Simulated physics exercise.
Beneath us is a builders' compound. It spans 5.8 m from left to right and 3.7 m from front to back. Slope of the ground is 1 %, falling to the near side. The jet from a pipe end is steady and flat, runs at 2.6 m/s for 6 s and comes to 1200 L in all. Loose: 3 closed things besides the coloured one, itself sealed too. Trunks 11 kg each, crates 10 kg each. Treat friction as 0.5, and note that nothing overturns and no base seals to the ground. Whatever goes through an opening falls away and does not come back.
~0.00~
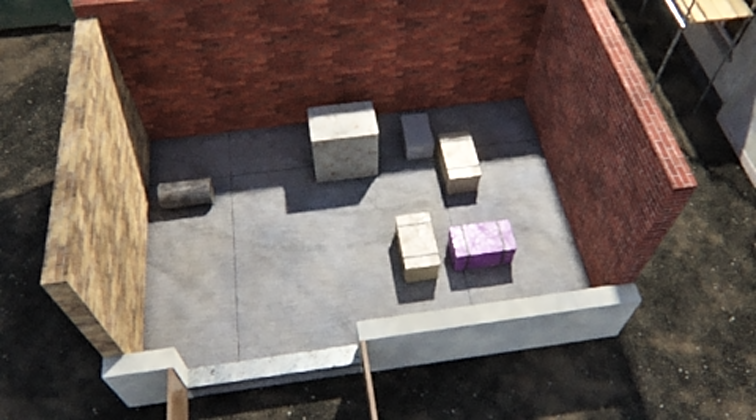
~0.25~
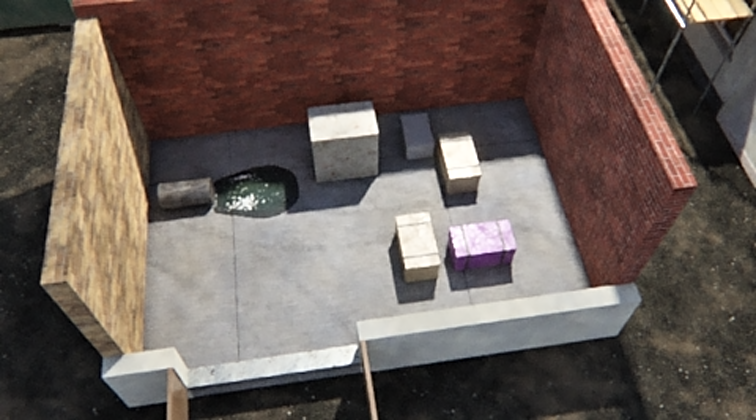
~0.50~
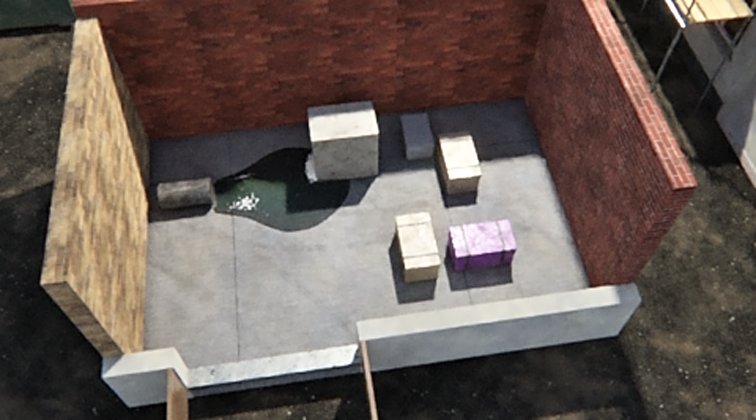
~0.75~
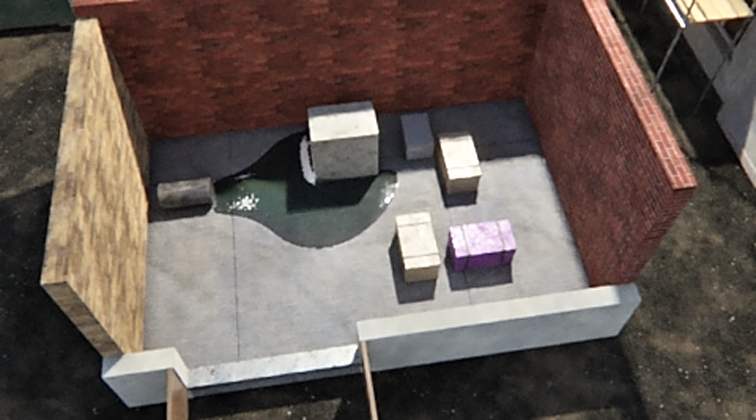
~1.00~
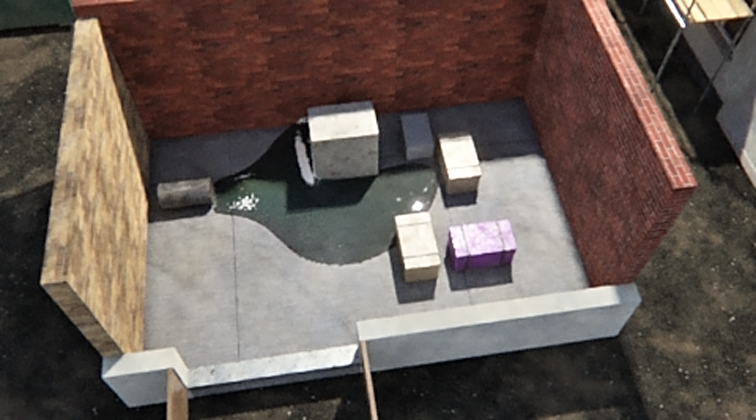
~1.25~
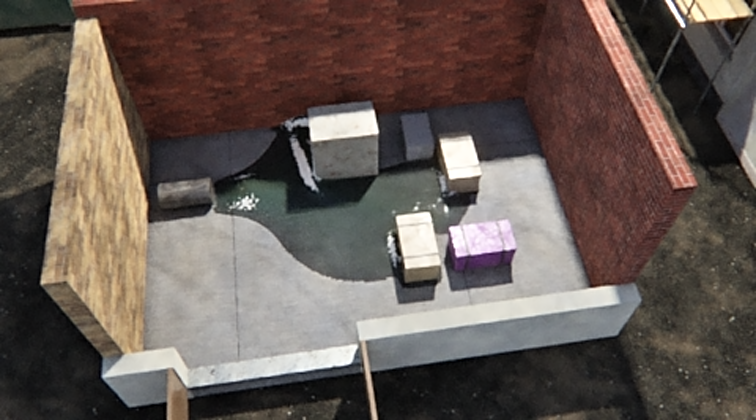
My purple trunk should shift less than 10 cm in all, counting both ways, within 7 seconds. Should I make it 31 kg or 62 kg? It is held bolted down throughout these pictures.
You need 62 kg.
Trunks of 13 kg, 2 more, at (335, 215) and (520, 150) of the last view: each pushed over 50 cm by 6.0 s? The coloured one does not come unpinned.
Taking them in that order, they come out larger and lesser.
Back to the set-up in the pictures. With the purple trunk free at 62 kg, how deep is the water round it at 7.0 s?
15 cm, roughly.
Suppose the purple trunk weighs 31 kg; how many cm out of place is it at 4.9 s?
30 cm.
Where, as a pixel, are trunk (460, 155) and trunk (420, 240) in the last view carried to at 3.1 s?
About (492, 145) for the first and (446, 277) for the second.
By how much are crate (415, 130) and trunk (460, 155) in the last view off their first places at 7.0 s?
So you get 150 cm for the one named first, 60 cm for the other.
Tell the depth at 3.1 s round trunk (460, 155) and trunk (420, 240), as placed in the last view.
Around 2 cm and 6 cm.
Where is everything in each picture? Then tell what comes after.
In the first frame, the purple trunk at (483, 238) rests on the ground; water covers 0.0 m2; 0 of 4 have shifted.
In the second frame, the purple trunk at (483, 238) rests on the ground; 0.8 m2 under water; 0 of 4 have shifted.
In the third frame, the purple trunk at (483, 238), on the bottom; water covers 1.7 m2; 0 of 4 have shifted.
In the fourth frame, the purple trunk at (483, 238) rests on the ground; water covers 2.8 m2; 0 of 4 have shifted.
In the fifth frame, the purple trunk at (483, 238) rests on the ground; 4.1 m2 under water; 0 of 4 have shifted.
In the sixth frame, the purple trunk at (483, 238), on the bottom; 5.2 m2 under water; 0 of 4 have shifted.
After 1.8 s the purple trunk would be 0 cm from its start with 31 kg and 0 cm from its start with 62 kg; 2 cm of water round it then.
After 3.1 s the purple trunk would be 3 cm from its start with 31 kg and 0 cm from its start with 62 kg; 6 cm of water round it then.
After 4.9 s the purple trunk would be 28 cm from its start with 31 kg and 0 cm from its start with 62 kg; 8 cm of water round it then.
After 7.0 s the purple trunk would be 55 cm from its start with 31 kg and 0 cm from its start with 62 kg; 15 cm of water round it then.
